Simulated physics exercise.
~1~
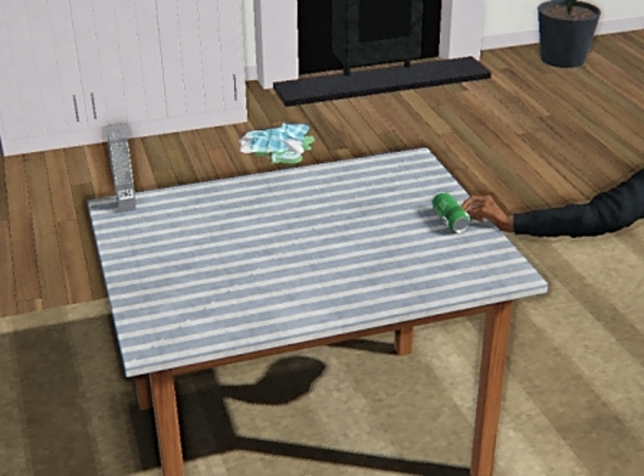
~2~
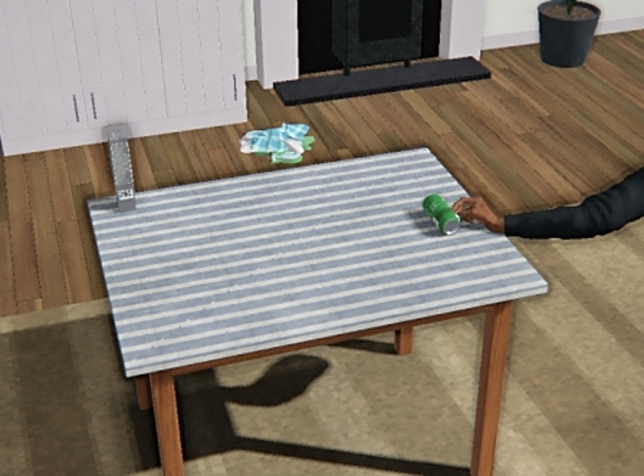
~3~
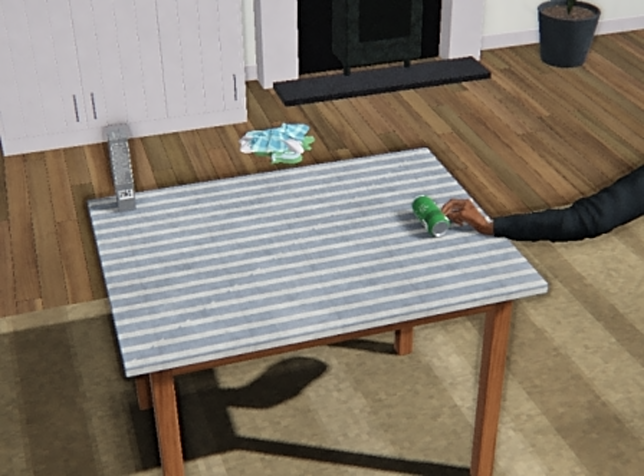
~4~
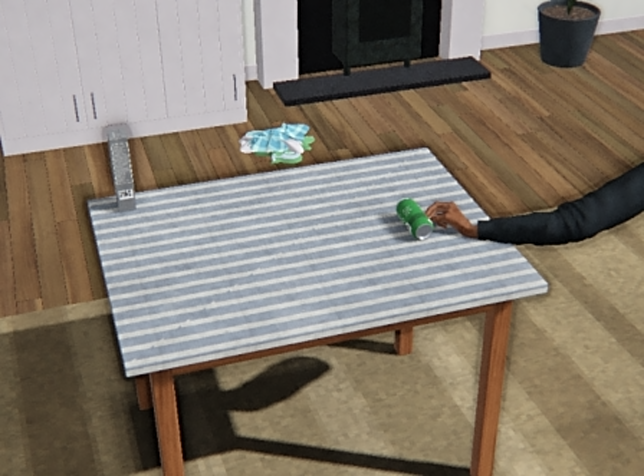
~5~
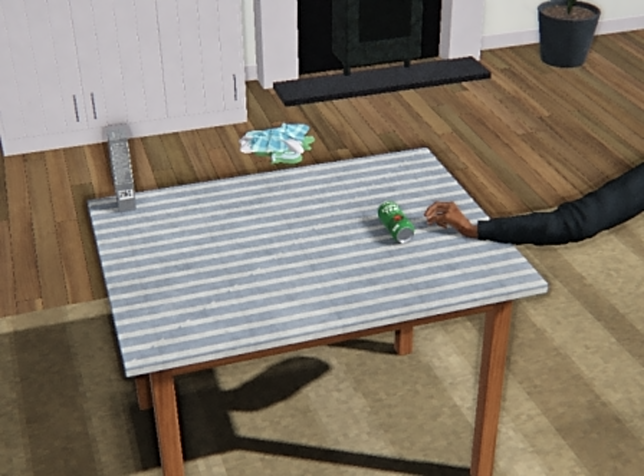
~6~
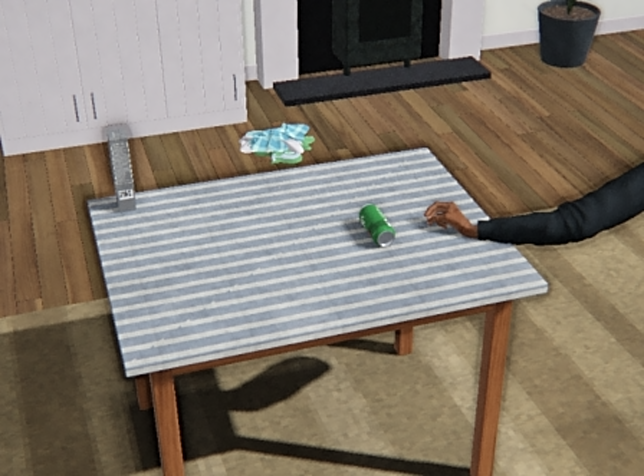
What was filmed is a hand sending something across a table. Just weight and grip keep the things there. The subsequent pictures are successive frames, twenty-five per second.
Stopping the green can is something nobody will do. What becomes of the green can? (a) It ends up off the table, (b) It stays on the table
a, it ends up off the table.
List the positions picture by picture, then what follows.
Under the hand; green can (451, 212), in the first frame.
Under the hand; green can (441, 214), in the second frame.
Under the hand; green can (430, 216), in the third frame.
Green can (414, 219), in the fourth frame.
Green can (395, 222) rolled about its own width, in the fifth frame.
Green can (377, 225) rolled well along, in the sixth frame.
Then, 0.20 s after the last picture, green can rolled well along near (283, 242).
Then, 0.50 s after the last picture, green can rolled well along near (145, 266).
Then, 0.70 s after the last picture, green can now off the table.
Then, 1.00 s after the last picture, things are still on the move.
By the end, off the table, green can.
